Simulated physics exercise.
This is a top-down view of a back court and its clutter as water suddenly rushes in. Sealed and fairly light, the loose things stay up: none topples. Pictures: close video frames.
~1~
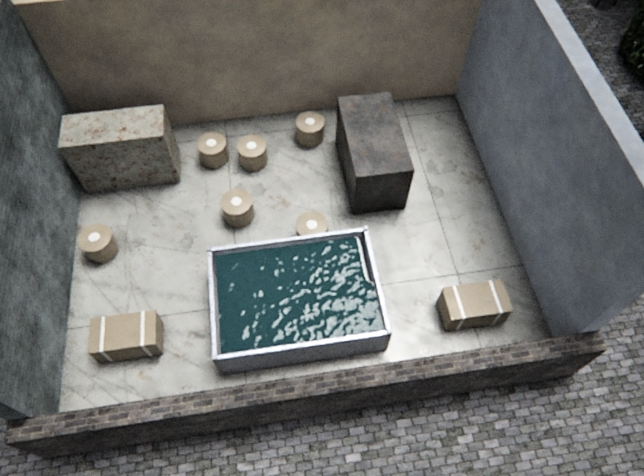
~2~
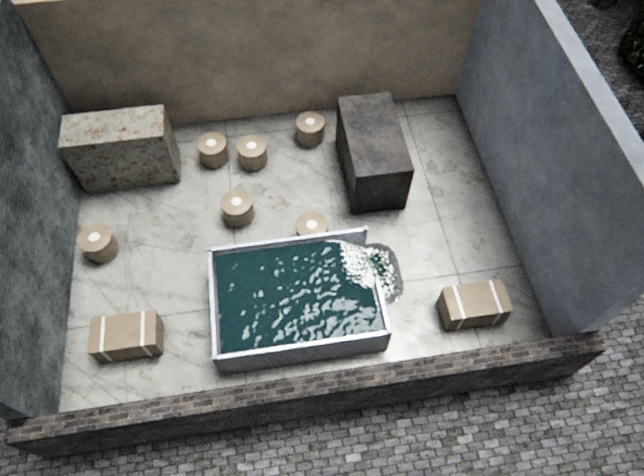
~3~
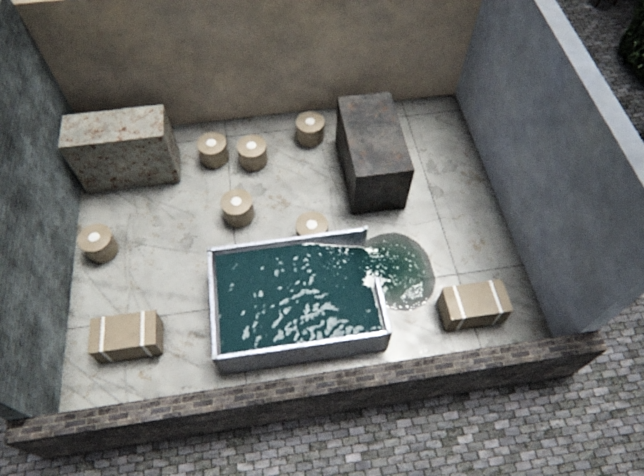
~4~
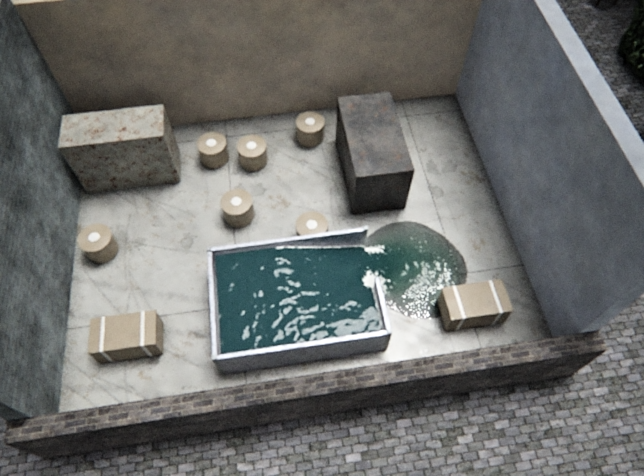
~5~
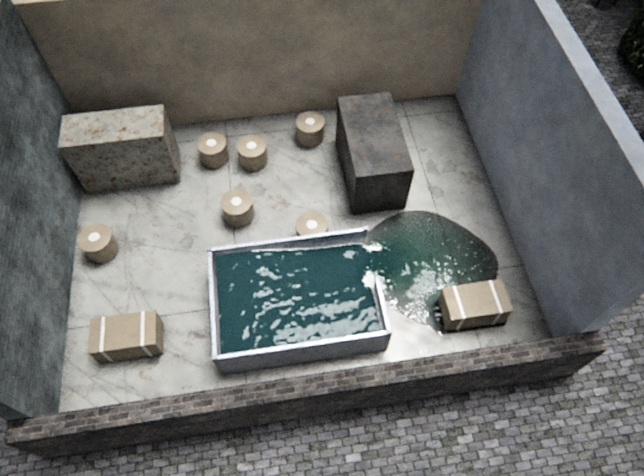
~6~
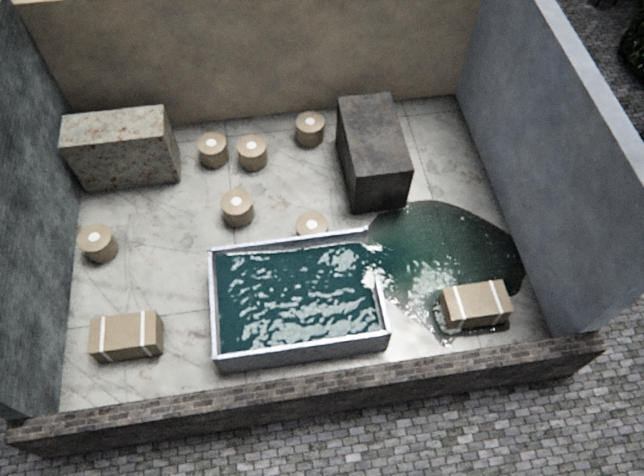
At the start, a walled court holds a water-filled tank, two large blocks, several small round drums and two strapped boxes. Water then pours from the tank's right side and spreads rightward over the pale floor, reaching around the right-hand box, while the objects stay practically still.
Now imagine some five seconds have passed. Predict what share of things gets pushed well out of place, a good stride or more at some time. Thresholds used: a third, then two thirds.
My call: Not even a third.
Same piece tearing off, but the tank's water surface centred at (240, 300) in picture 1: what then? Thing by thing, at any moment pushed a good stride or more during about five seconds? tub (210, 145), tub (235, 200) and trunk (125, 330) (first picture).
First never got that far, then never got that far, then never got that far.
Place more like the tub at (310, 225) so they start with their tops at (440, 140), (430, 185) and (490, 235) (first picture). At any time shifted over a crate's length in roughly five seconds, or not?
Per listing: Cleared out, cleared out, cleared out.
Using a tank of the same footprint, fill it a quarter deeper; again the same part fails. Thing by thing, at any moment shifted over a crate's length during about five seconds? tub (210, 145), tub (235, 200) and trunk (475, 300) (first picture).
Well, one by one: Not carried that far, not carried that far, carried that far.
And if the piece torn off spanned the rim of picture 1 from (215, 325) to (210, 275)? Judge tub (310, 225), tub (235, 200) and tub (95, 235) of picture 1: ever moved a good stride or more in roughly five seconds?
Same order as named: Not sent that far; sent that far; sent that far.
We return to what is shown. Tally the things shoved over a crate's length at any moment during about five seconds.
That comes out at 2.
A moment on, 0 of 8 are well off their spots; 0 afloat.
Next, 0 of 8 are well off their spots; 0 afloat.
Later, 1 of 8 are well off their spots; 1 afloat.
In the end, 2 of 8 are well off their spots, and 2 have been at some point; 1 afloat.
